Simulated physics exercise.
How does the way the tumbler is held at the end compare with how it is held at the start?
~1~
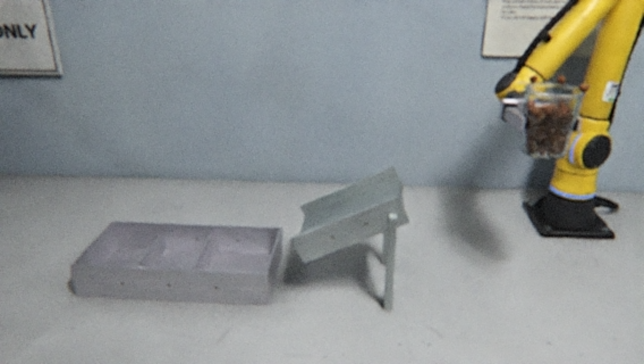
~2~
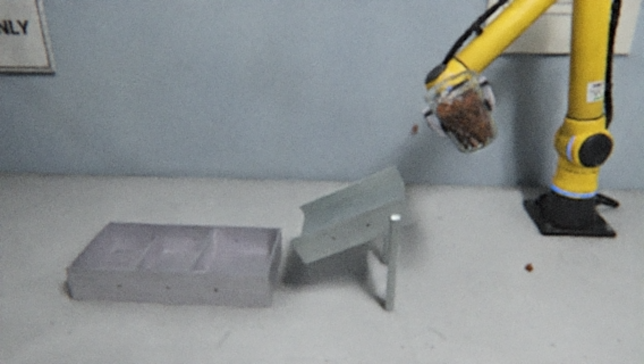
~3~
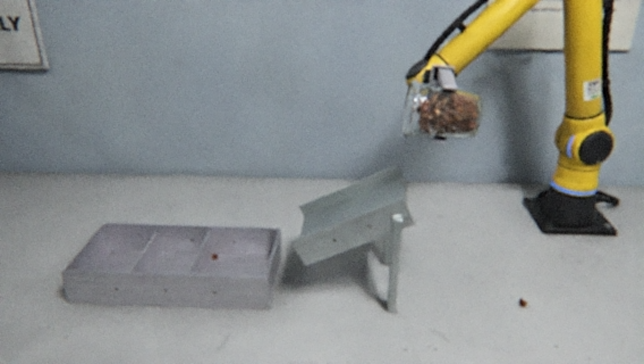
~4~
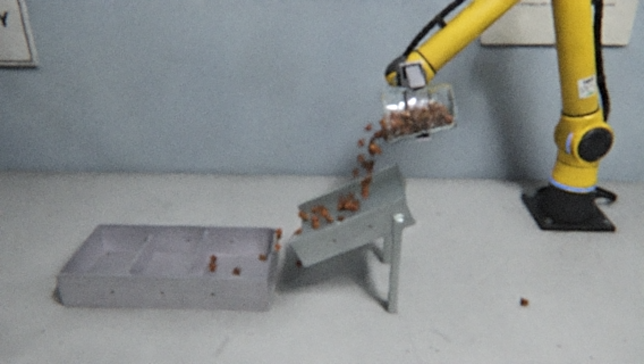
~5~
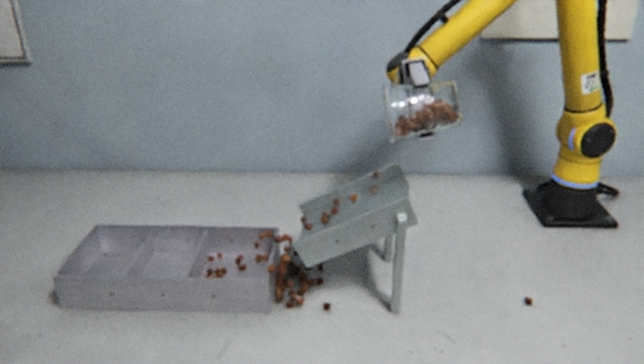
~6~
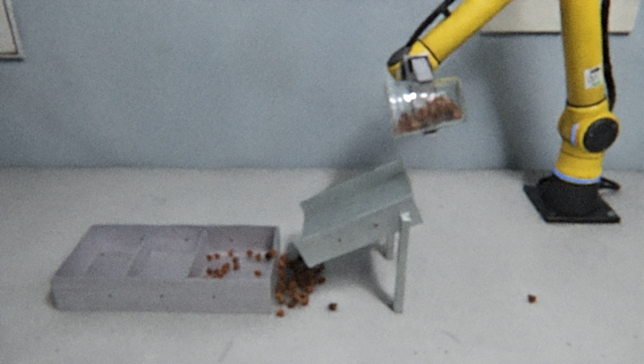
At the start the robot arm holds the tumbler upright, and at the end the tumbler is on its side above the chute.
